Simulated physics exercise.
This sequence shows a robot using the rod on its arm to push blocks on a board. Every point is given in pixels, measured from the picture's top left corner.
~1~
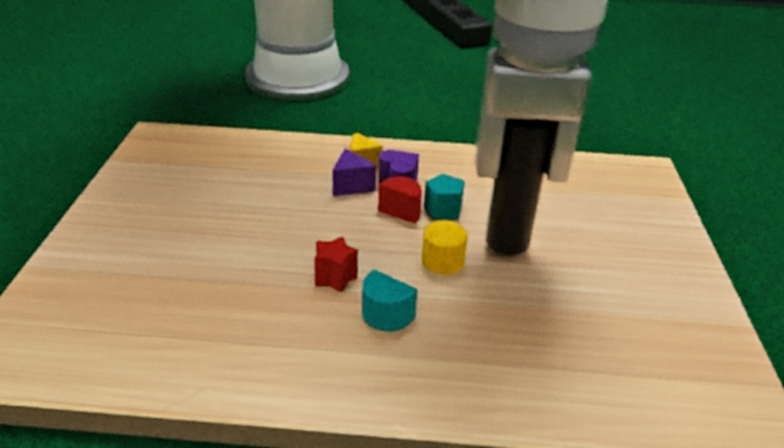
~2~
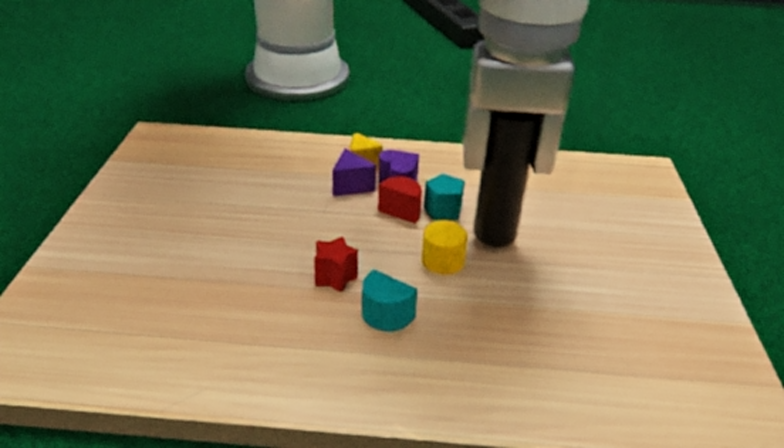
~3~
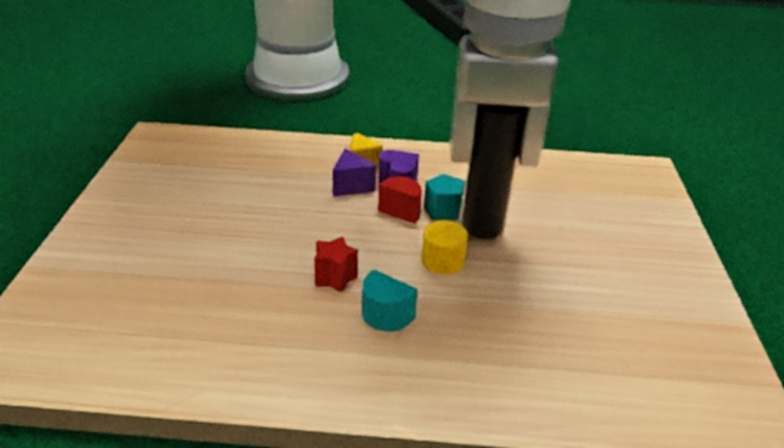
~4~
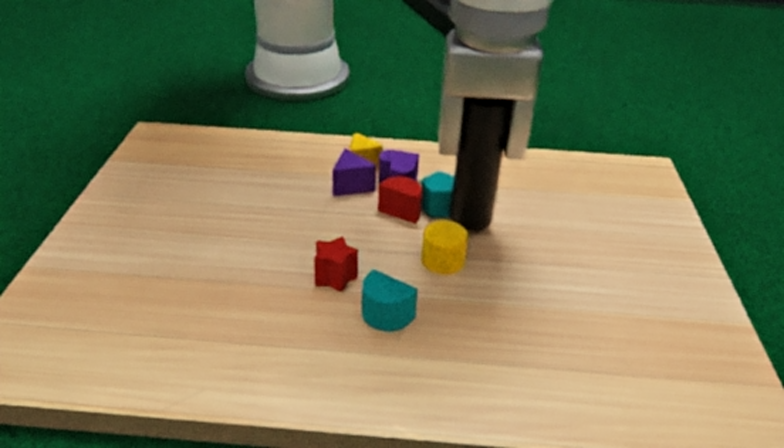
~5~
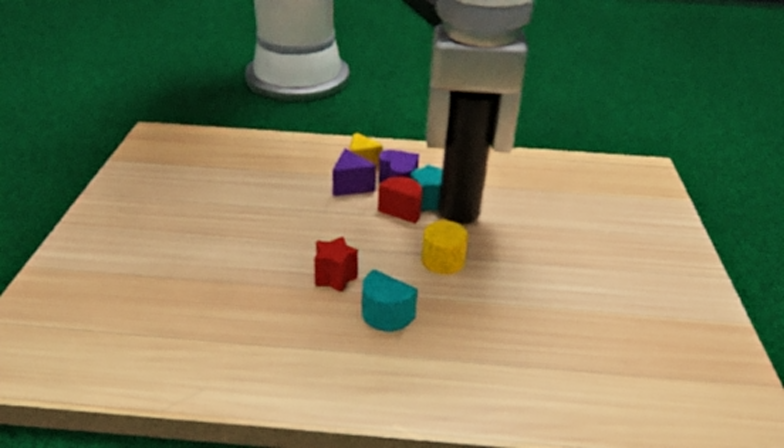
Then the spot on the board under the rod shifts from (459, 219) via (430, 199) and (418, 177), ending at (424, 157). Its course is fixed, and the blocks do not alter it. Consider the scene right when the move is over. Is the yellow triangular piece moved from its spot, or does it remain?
Moved off its spot.
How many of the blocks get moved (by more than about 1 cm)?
My count: 3 or more.
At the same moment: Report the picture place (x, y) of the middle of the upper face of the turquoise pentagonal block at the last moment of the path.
By then it is at (387, 135).
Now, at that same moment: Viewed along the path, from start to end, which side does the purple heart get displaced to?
Left-hand side.
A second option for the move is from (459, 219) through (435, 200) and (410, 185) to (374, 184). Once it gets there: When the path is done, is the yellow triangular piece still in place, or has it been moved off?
That block gets shifted.
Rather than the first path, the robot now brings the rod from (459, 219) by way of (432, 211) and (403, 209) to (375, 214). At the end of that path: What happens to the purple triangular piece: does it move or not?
It holds its position.
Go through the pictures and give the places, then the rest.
The first picture shows rod tip (507, 241); block tops, yellow triangular piece (363, 142); purple heart (400, 159); red D-shaped block (403, 185); turquoise pentagonal block (446, 183).
The second picture shows rod (495, 233); blocks unchanged.
The third picture shows rod (483, 226); blocks unchanged.
The fourth picture shows rod (471, 218); turquoise pentagonal block (442, 181).
The fifth picture shows rod (460, 211); yellow triangular piece (363, 142); purple heart (400, 159); red D-shaped block (403, 185); turquoise pentagonal block (431, 174).
The first path, step by step. One third of the way, rod (430, 191); yellow triangular piece (354, 136); purple heart (374, 150); turquoise pentagonal block (405, 158), turned 35° anticlockwise.
Two thirds of the way, rod (419, 169); yellow triangular piece (346, 131); purple heart (358, 145), turned 25° anticlockwise; turquoise pentagonal block (389, 140), turned 60° anticlockwise.
At the end, rod (424, 149); yellow triangular piece (346, 131); purple heart (358, 144), turned 25° anticlockwise; red D-shaped block in place; turquoise pentagonal block (387, 135), turned 70° anticlockwise.
